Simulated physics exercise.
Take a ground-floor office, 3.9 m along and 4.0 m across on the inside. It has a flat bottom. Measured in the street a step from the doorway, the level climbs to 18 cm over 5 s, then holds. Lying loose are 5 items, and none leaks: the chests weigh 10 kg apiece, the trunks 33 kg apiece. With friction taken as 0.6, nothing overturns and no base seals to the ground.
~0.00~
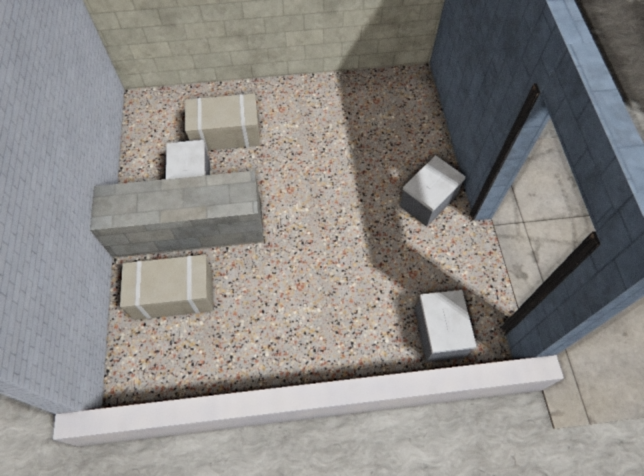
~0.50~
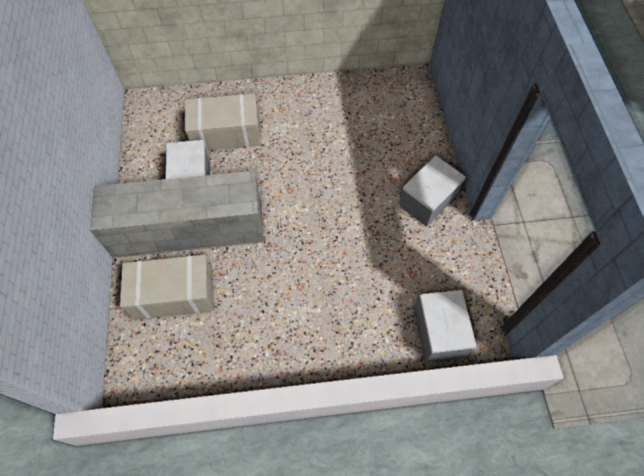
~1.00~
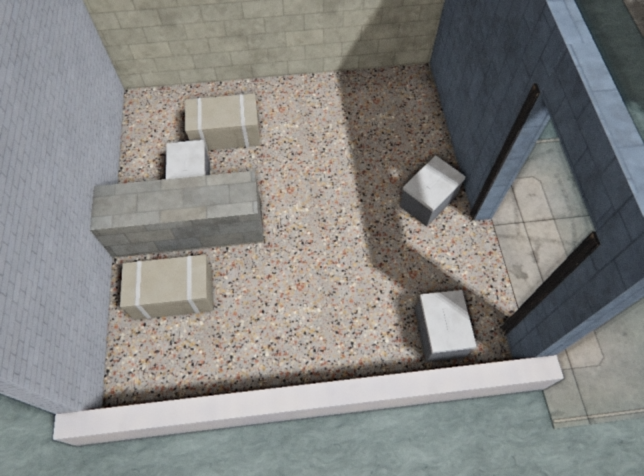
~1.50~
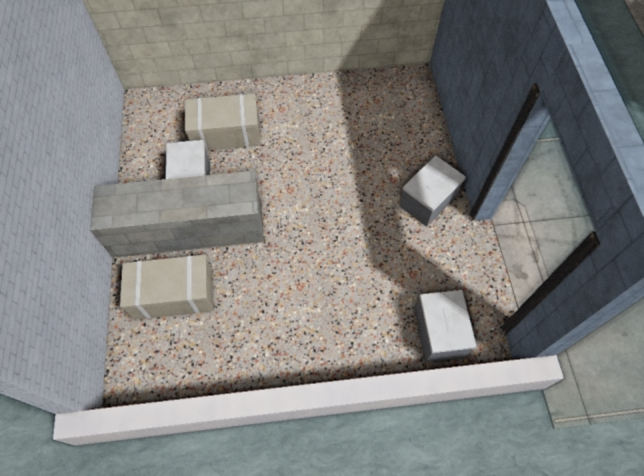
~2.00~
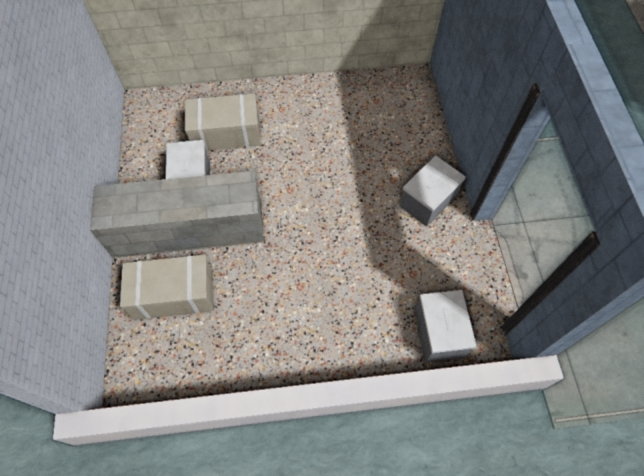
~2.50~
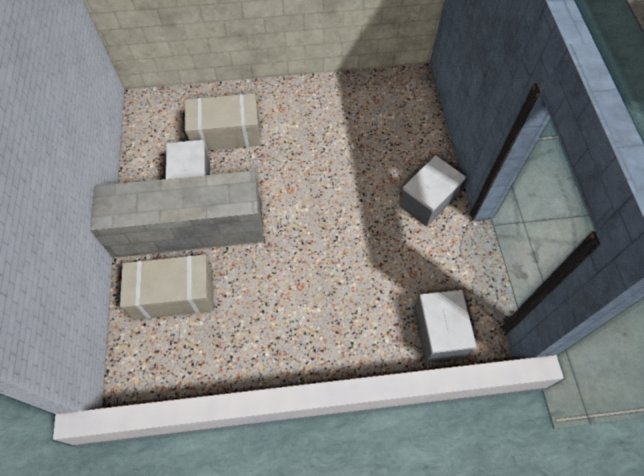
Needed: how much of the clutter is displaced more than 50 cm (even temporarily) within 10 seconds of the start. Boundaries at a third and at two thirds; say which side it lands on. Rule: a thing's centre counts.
Few of them.
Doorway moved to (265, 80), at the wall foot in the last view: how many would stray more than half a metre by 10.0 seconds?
Count: 1.
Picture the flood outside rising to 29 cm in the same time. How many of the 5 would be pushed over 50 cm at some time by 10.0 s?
Count: 3.
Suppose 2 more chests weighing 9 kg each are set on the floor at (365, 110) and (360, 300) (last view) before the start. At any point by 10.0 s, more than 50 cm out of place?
Taking them in order, the first is below the threshold and the second is above the threshold.
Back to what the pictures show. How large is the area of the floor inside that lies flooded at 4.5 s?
Somewhere about 3.5 m2, give or take.
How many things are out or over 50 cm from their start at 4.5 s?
Count: 0.
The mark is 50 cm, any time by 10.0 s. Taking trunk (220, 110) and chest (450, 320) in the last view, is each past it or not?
Taking them in turn, I'd say smaller and greater.
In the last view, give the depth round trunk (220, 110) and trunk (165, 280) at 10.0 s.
About 3 and 15 cm.
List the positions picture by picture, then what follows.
The first picture shows a chest at (435, 182), on the bottom; a trunk at (221, 112) rests on the ground; 0.0 m2 under water; 0 of 5 have shifted.
The second picture shows a chest at (435, 182), on the bottom; a trunk at (221, 112), on the bottom; water covers 0.0 m2; 0 of 5 have shifted.
The third picture shows a chest at (435, 182) rests on the ground; a trunk at (221, 112), on the bottom; water covers 0.0 m2; 0 of 5 have shifted.
The fourth picture shows a chest at (435, 182) rests on the ground; a trunk at (221, 112), on the bottom; 0.0 m2 under water; 0 of 5 have shifted.
The fifth picture shows a chest at (435, 182) rests on the ground; a trunk at (221, 112), on the bottom; water covers 0.0 m2; 0 of 5 have shifted.
The sixth picture shows a chest at (435, 182), on the bottom; a trunk at (221, 112) rests on the ground; water covers 0.1 m2; 0 of 5 have shifted.
After 3.5 s 0 of 5 are over 50 cm from their spots; 0 afloat.
After 4.5 s 0 of 5 are over 50 cm from their spots; 0 afloat.
After 7.0 s 1 of 5 are over 50 cm from their spots; 1 afloat.
After 10.0 s 1 of 5 are over 50 cm from their spots, and 1 have been at some point; 2 afloat.
